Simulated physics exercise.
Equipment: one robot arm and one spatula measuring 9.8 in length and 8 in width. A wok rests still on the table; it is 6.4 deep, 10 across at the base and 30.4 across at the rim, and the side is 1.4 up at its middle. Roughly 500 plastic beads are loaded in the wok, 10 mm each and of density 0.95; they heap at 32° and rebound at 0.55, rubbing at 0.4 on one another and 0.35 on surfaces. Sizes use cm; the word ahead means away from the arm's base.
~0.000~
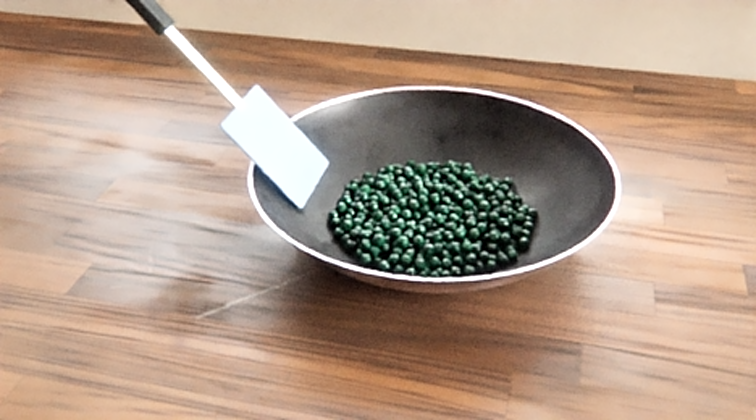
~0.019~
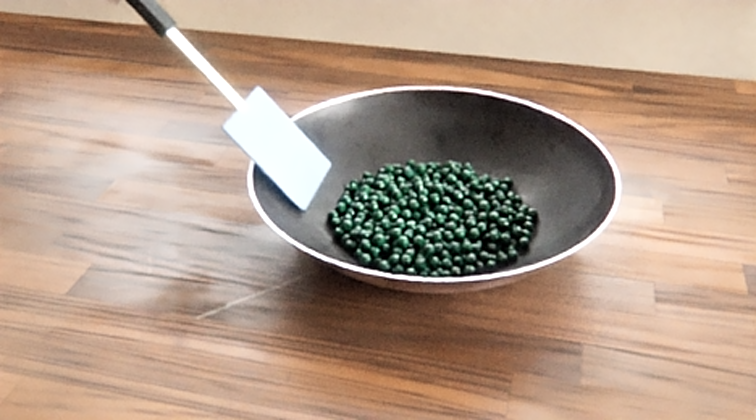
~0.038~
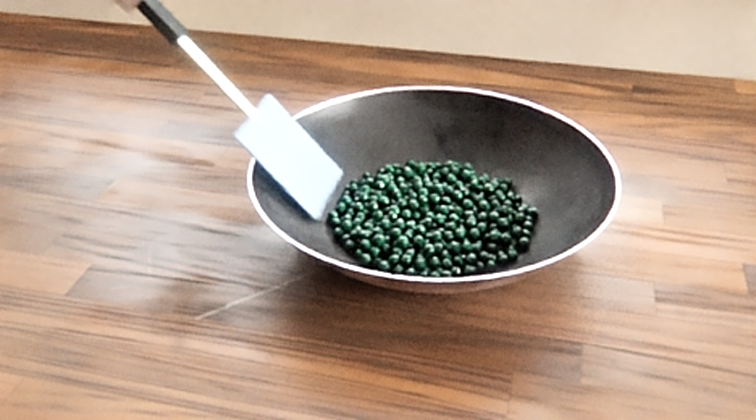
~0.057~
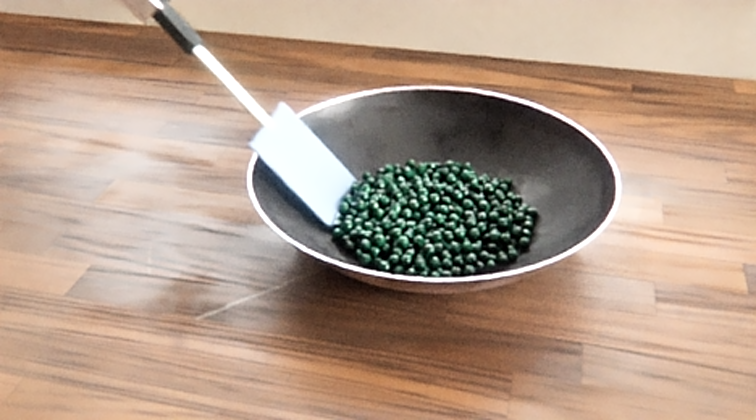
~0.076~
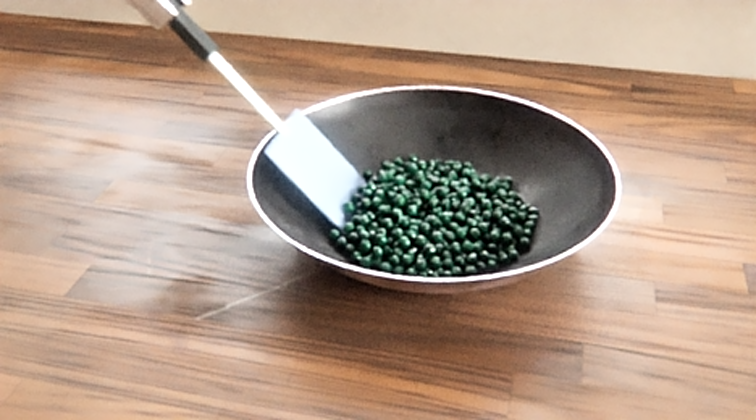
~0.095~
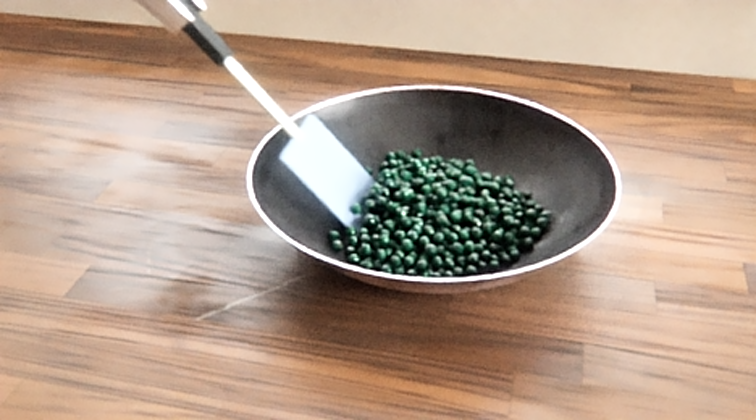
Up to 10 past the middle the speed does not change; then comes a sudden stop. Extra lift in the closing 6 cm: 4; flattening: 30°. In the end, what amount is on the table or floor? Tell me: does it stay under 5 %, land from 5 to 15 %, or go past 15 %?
It lands from 5 to 15 %.
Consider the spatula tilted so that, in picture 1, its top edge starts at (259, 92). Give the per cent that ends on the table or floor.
Spill: Approx. 5 per cent.
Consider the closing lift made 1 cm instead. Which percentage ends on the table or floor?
0 per cent.
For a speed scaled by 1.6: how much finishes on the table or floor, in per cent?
Near 20 in a hundred.
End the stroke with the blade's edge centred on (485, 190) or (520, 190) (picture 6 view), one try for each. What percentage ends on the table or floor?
Roughly 0 and 0 per cent.
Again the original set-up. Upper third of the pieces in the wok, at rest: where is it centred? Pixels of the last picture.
Near (525, 221).
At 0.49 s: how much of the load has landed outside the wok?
It is near 6 percent.
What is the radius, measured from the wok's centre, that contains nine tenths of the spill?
Radial distance: Approx. 40 cm.
After 0.17 s, sloping 48°, highest piece 5 above the table; 496 in the wok.
After 0.25 s, sloping 39°, highest piece 5 above the table; 496 in the wok.
After 0.49 s, sloping 18°, highest piece 7 above the table; 453 in the wok, 31 on the table or floor, 12 on the blade or in flight.
After 1.54 s, sloping 18°, highest piece 5 above the table; 453 in the wok, 43 on the table or floor.
At rest, 453 in the wok, 43 on the table or floor. That is 9 % on the table or floor.
